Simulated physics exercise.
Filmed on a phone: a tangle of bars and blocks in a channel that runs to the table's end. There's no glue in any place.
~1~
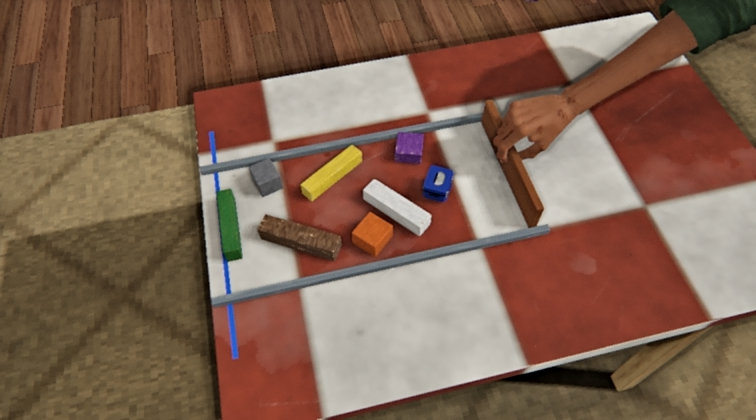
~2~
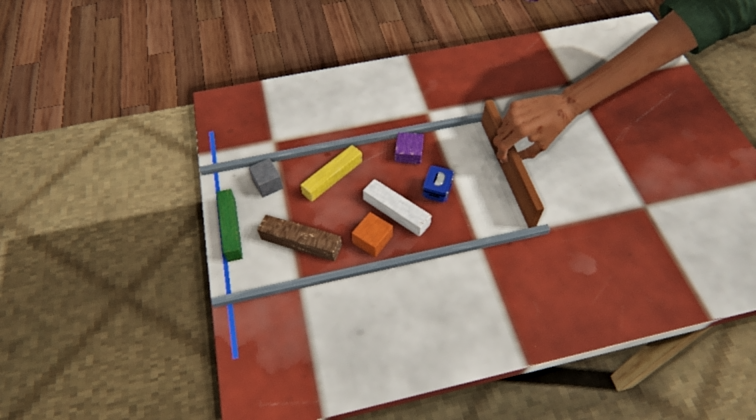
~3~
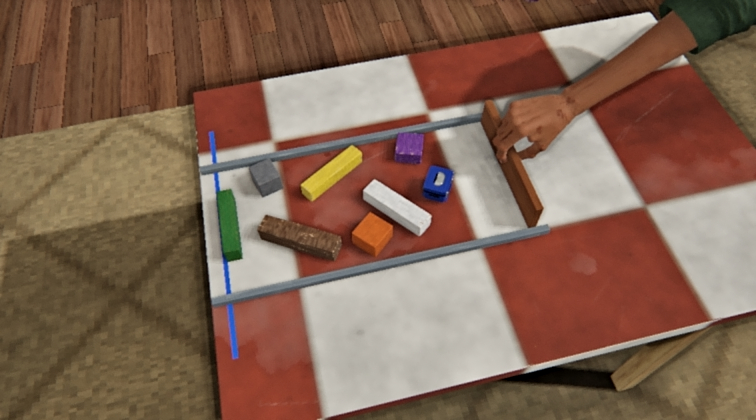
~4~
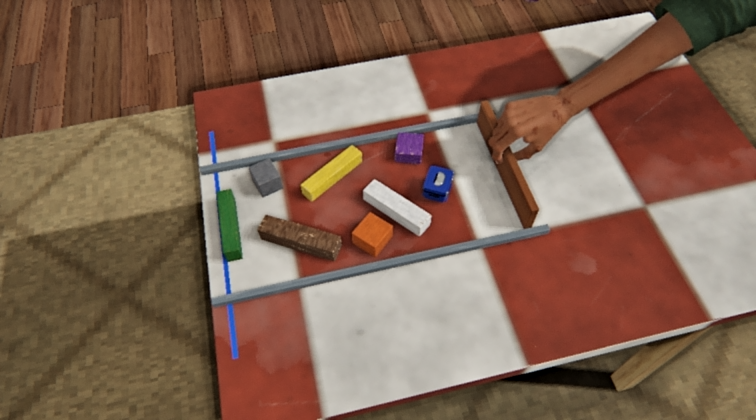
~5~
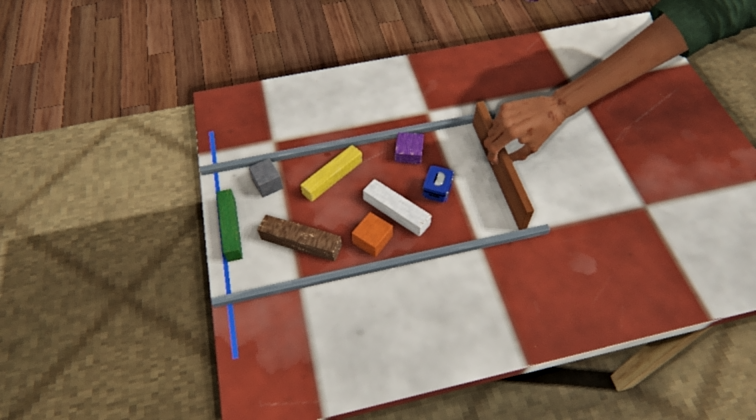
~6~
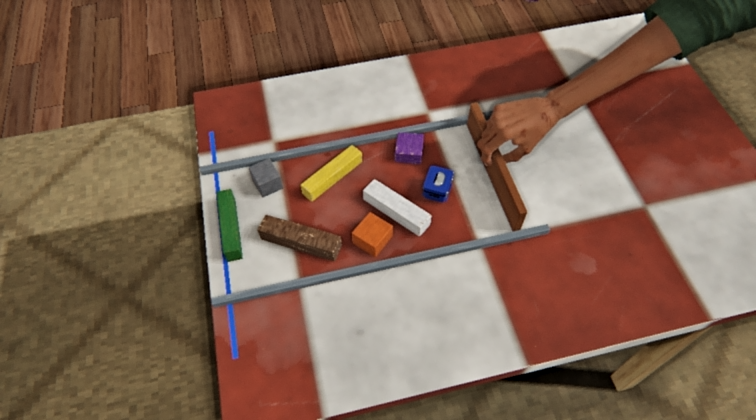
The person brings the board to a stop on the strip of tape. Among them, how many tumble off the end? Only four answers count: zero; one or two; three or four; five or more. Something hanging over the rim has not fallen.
The board is going to sweep off at least five.
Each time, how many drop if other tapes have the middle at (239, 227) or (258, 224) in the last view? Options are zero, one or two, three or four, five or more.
First tape: Five or more; second tape: Three to four.
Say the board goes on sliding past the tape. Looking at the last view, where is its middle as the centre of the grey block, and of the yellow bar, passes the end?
The middle is at (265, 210) when it's the grey block, and at (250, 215) when it's the yellow bar.
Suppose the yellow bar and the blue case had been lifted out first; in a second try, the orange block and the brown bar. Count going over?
First try: 4 fallen; other try: 4.
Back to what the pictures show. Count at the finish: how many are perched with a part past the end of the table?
Tally: 2.
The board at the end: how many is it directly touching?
At rest, 2 are in contact.
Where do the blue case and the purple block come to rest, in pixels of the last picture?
The blue case comes to rest at (208, 231), and the purple block comes to rest at (203, 192).
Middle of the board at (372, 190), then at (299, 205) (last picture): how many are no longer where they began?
The counts are 6 and 8.
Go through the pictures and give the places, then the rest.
In the first frame, green bar (229, 225); grey block (266, 178); brown bar (300, 238); board (510, 162); tape (222, 231).
In the second frame, grey block (266, 178); blue case (438, 185).
In the third frame, brown bar (300, 238); white bar (396, 207).
In the fourth frame, green bar (229, 225); purple block (409, 148).
In the fifth frame, grey block (266, 178); board (501, 164).
In the sixth frame, green bar (229, 225); grey block (266, 178); brown bar (300, 238); board (495, 165); tape (222, 231).
Soon after, none off yet; green bar at rest near (229, 225); grey block at rest near (266, 178); brown bar moving near (294, 237).
At rest, the number that fall off is five or more; fallen, white bar, orange block, yellow bar, brown bar, grey block and green bar.
